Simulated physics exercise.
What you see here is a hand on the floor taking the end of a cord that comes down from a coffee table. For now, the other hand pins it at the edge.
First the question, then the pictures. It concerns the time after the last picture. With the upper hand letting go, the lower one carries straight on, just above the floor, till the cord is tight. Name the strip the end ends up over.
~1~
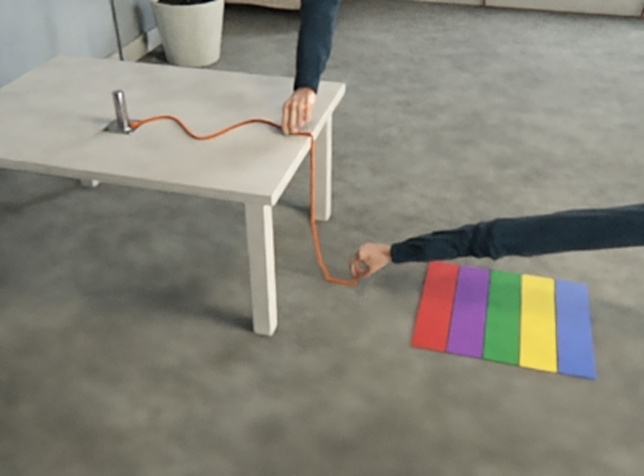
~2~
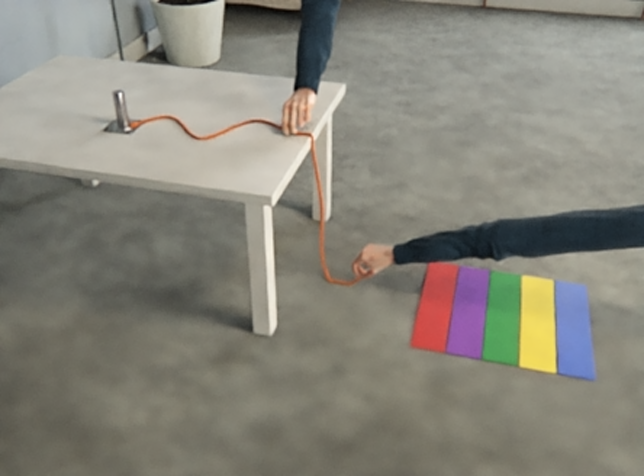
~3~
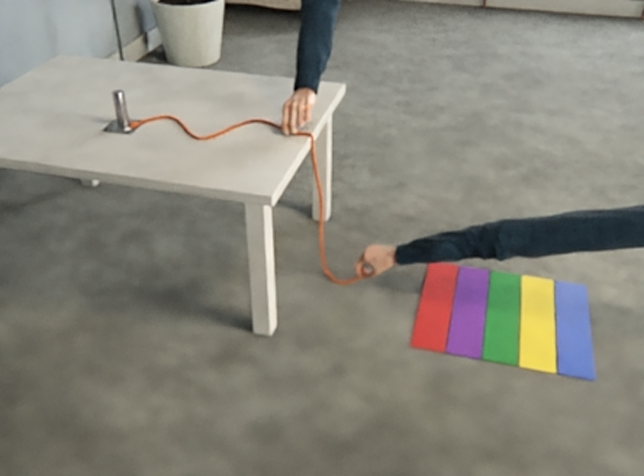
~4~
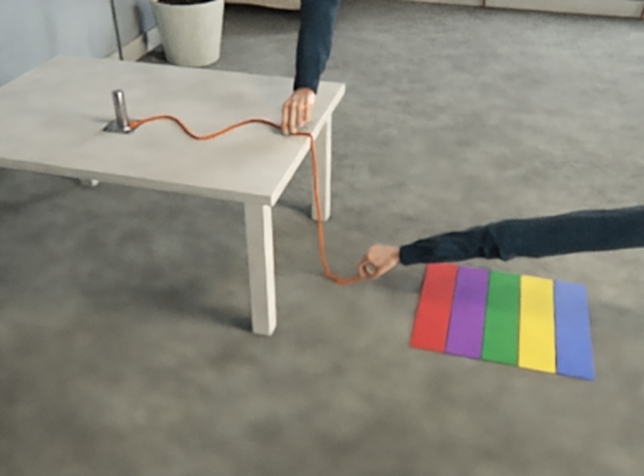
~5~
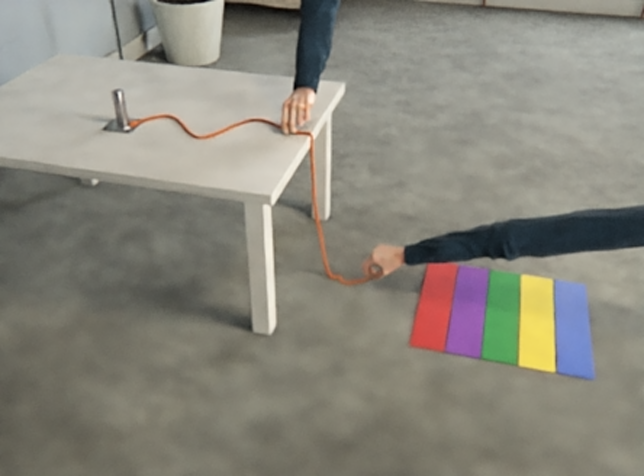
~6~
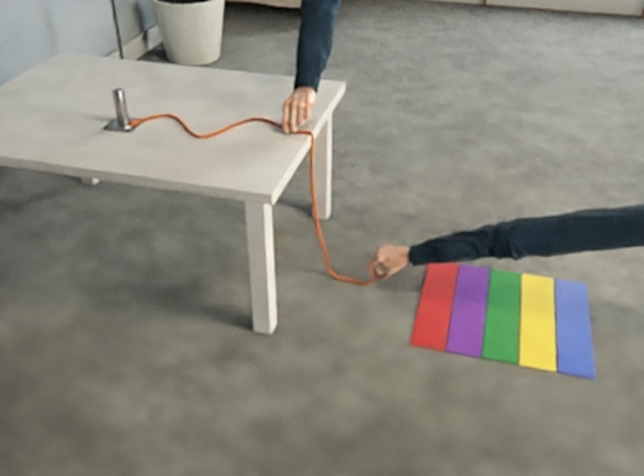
Yellow.
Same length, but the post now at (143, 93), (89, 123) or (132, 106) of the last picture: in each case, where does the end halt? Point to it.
Places per try: (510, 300); (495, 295); (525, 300).
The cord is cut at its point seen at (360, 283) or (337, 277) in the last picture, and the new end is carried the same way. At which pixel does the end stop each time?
First try near (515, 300), second near (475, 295).
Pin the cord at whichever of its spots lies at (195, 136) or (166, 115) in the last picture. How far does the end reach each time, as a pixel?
Estimates in sequence: (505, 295) then (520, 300).
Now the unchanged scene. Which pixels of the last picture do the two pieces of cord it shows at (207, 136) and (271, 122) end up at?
Roughly (240, 136) for the first and (315, 154) for the second.
A little later, end near (470, 292); over purple.
Next, end near (515, 299); over green.
When it is tight, end near (540, 304); over yellow. It gets as far as the yellow strip.
